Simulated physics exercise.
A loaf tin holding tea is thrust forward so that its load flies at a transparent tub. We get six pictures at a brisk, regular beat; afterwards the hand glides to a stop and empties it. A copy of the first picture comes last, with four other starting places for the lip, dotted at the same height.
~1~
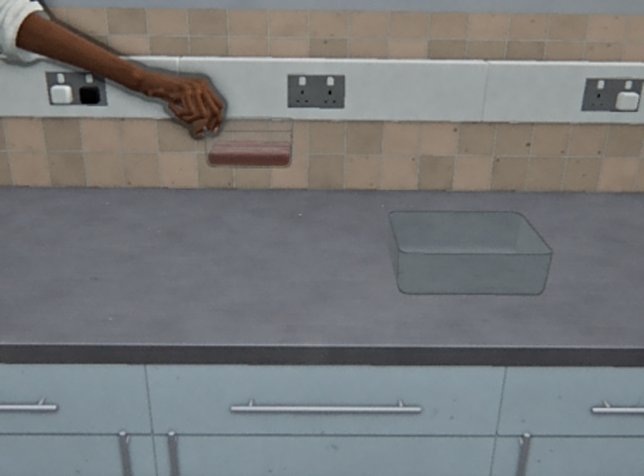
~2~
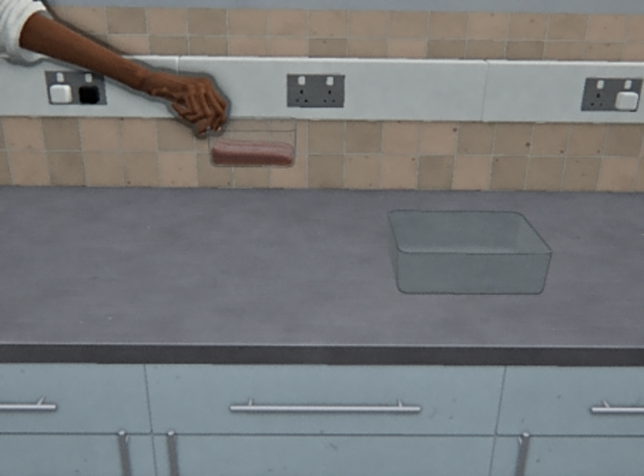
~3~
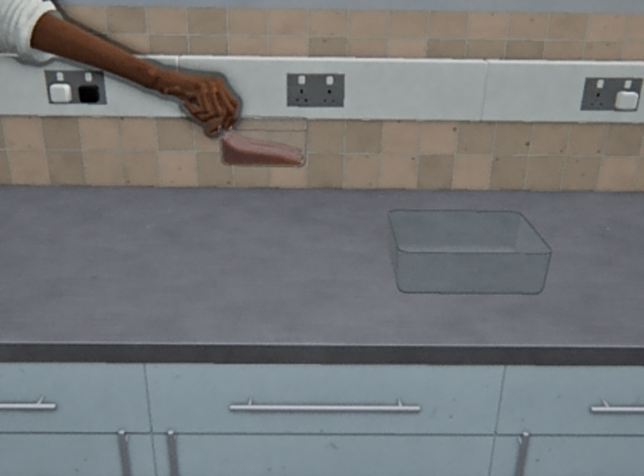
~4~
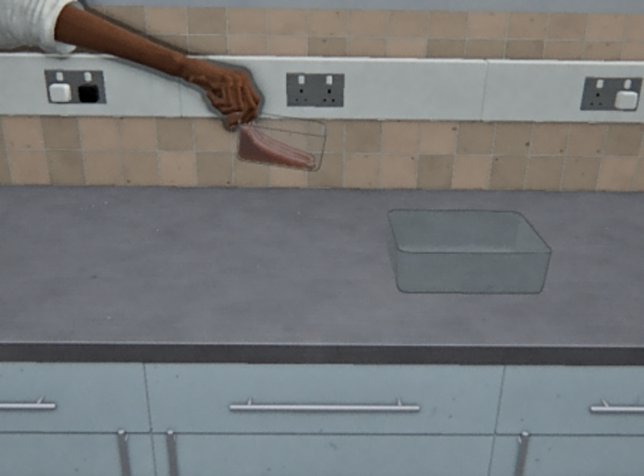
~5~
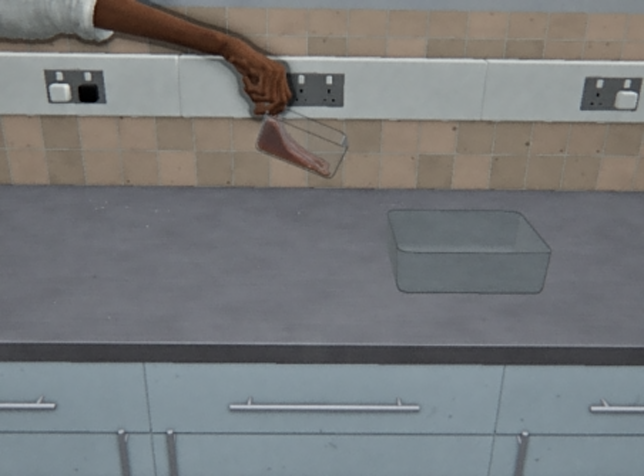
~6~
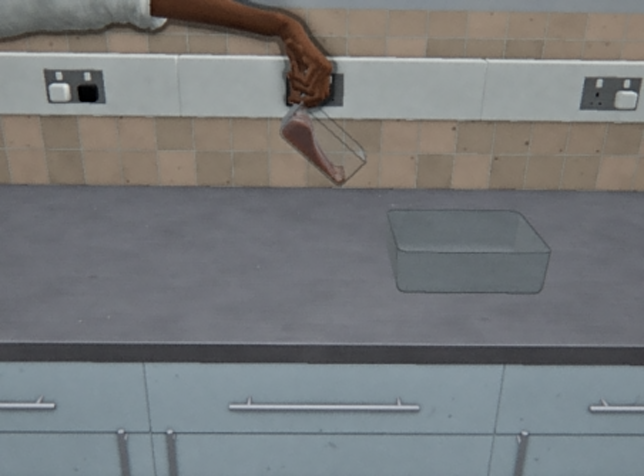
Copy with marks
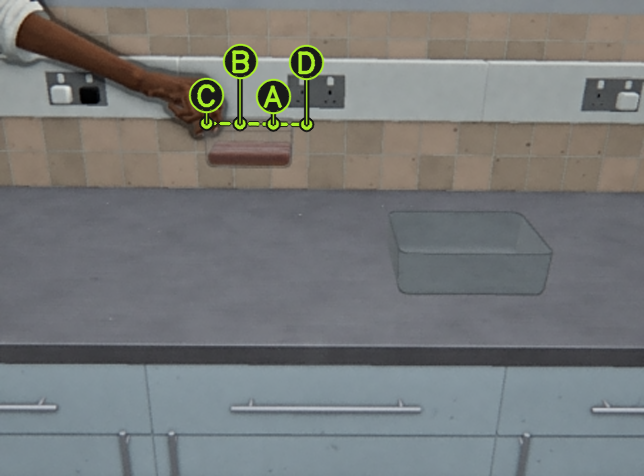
A hand carrying a small clear container of reddish-brown liquid rightwards above a grey worktop, tilting it towards a transparent tub.
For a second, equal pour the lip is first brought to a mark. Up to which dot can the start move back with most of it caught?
A.
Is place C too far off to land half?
Yes, that goes wrong.
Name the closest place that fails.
Place B.
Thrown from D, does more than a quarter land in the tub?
Yes.
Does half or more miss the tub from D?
No, not at all.
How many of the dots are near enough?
Two of the four.
In lime, A at (273, 124); B at (240, 123); C at (206, 123); D at (306, 124).
With A, about 67 % lands in the tub, 25 % falls short and 8 % goes beside or beyond.
With B, about 28 % lands in the tub, 66 % falls short and 6 % goes beside or beyond.
With C, about 9 % lands in the tub, 87 % falls short and 4 % goes beside or beyond.
With D, about 85 % lands in the tub, 4 % falls short and 10 % goes beside or beyond.
